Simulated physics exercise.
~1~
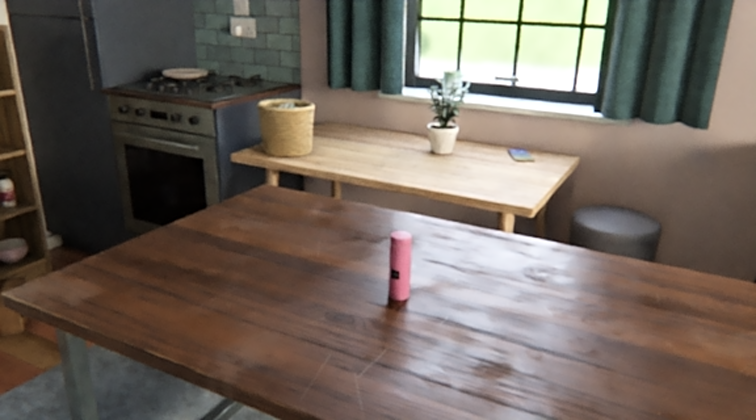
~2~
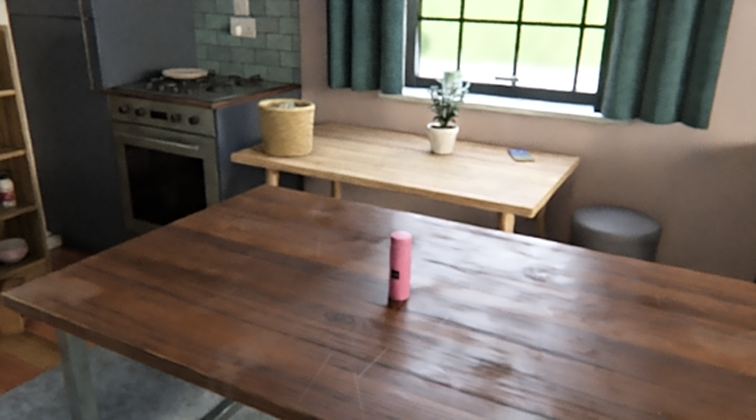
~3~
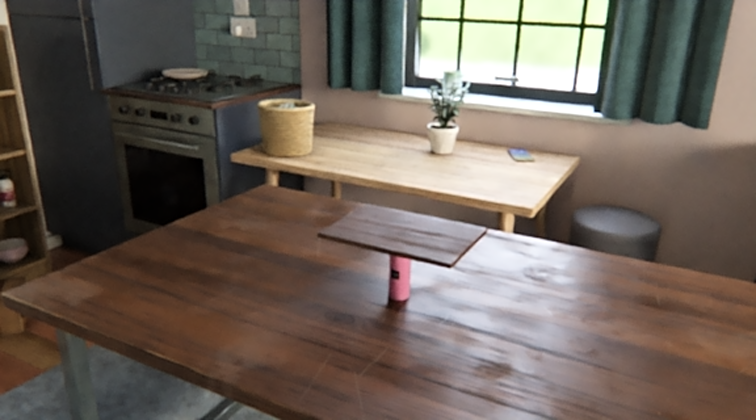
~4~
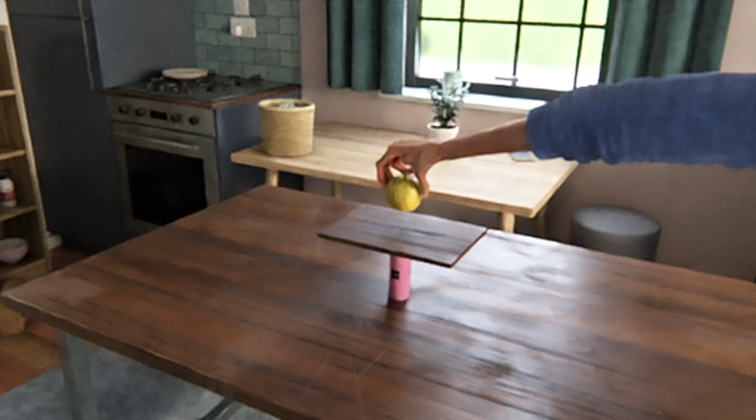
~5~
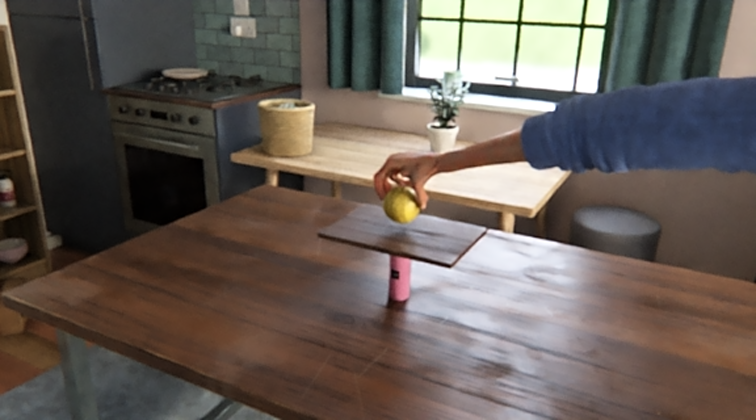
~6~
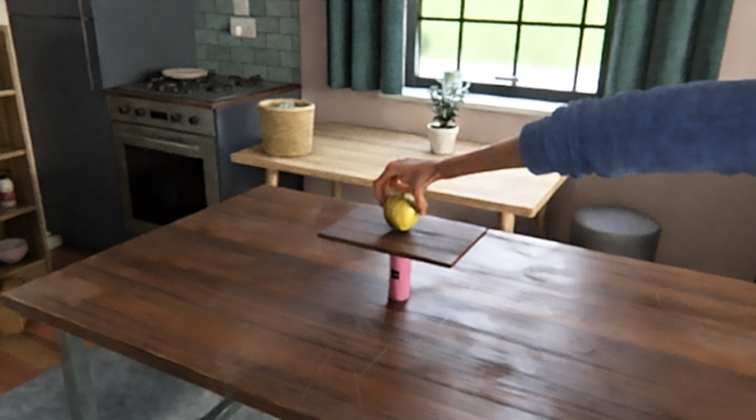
A hand lowers a yellow apple onto a brown board atop a pink cylinder.
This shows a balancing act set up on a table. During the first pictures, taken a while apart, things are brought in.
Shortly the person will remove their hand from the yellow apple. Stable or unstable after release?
Stable.
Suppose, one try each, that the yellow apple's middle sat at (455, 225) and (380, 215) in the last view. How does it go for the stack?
Case A: It caves in; case B: It survives.
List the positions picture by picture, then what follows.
In the first frame, the last thing is not in view yet.
In the second frame, the last thing is not in view yet.
In the third frame, the last thing is not in view yet; brown board (404, 233).
The fourth frame shows on its way; yellow apple (404, 193); brown board (404, 233).
The fifth frame shows on its way; yellow apple (402, 205); brown board (404, 233).
The sixth frame shows set down, still held; yellow apple (401, 211); brown board (404, 233).
Then, 0.20 s past the last view, nothing moves.
Then, 0.40 s past the last view, yellow apple resting near (401, 212).
Finally, all 3 still in place. Final places as the last picture's camera would see them, yellow apple near (401, 212). The stack keeps its balance.
